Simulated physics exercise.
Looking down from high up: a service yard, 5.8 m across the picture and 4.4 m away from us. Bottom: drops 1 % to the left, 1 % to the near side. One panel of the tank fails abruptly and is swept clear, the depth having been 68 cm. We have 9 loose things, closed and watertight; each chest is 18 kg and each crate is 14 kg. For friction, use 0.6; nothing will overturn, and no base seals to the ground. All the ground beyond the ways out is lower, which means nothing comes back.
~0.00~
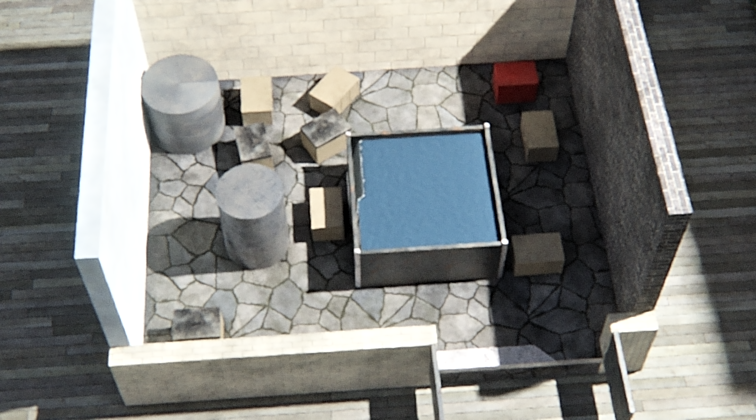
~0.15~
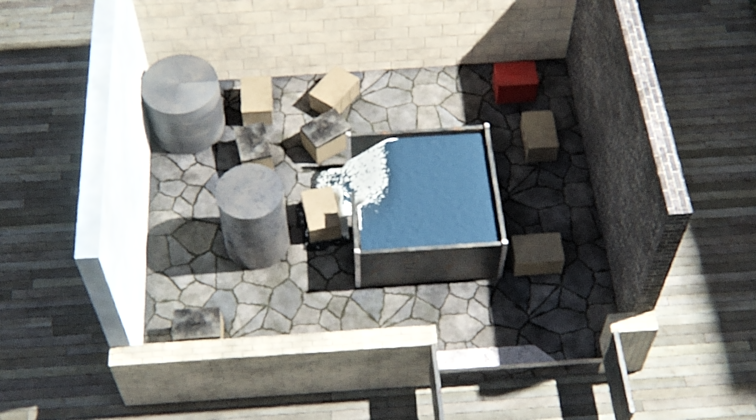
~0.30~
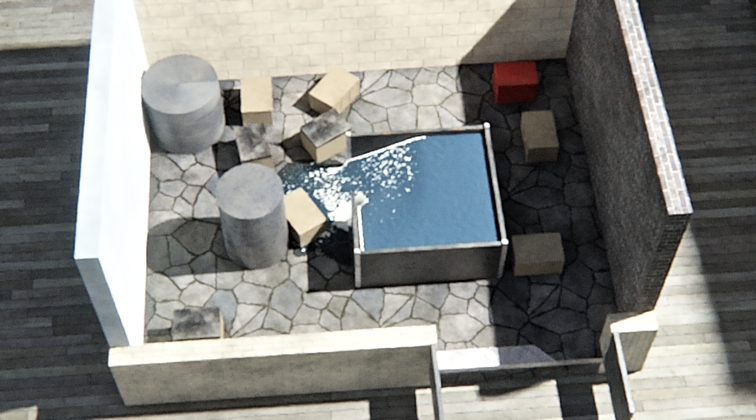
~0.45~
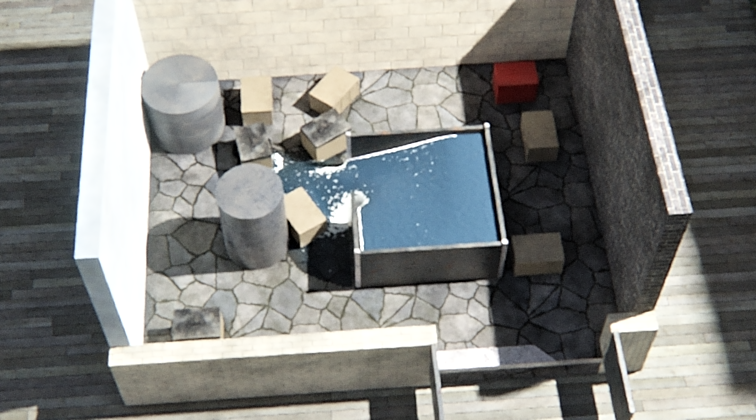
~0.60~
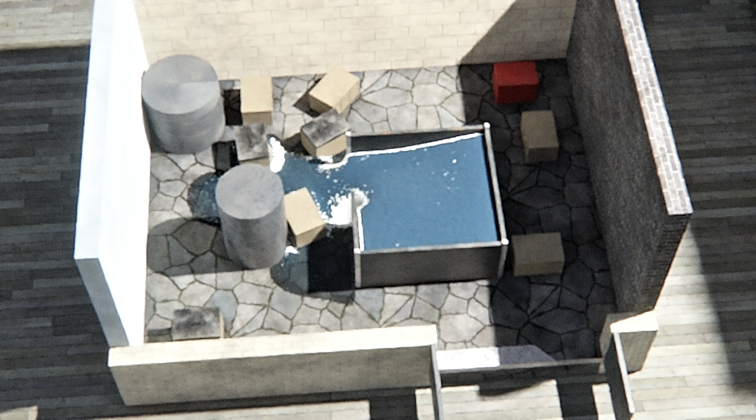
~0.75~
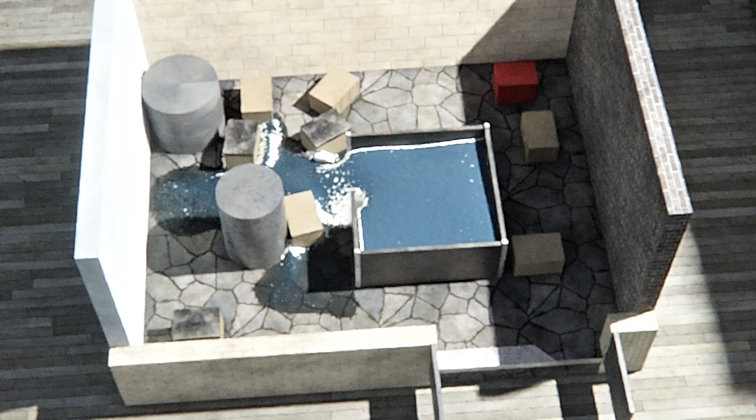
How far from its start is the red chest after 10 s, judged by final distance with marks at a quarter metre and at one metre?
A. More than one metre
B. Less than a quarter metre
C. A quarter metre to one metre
(B) Less than a quarter metre.
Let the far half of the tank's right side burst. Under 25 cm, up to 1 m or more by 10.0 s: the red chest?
The red chest is swept a long way.
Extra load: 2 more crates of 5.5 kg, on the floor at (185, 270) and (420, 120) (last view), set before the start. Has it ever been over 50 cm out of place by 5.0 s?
Respectively: Outside the limit and inside the limit.
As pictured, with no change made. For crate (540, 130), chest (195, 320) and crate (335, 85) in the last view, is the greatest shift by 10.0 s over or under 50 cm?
The first never reached the threshold, the second topped the threshold, and the third topped the threshold.
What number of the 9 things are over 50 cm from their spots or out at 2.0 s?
By then the count is 2.
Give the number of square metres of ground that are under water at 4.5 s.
Wet area: Approx. 18 m2.
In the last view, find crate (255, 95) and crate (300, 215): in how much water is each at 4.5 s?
About 7 and 9 cm.
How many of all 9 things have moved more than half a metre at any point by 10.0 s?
I count 5 of them.
After 2.0 s the red chest is near (517, 73), 0.0 m from its start, aground; 0 of 9 are out; 1 afloat.
After 4.5 s the red chest is near (517, 73), 0.0 m from its start, aground; 0 of 9 are out; 3 afloat.
After 7.0 s the red chest is near (517, 73), 0.0 m from its start, aground; 0 of 9 are out; 3 afloat.
After 10.0 s the red chest is near (517, 73), 0.0 m from its start, aground; 0 of 9 are out; 4 afloat.
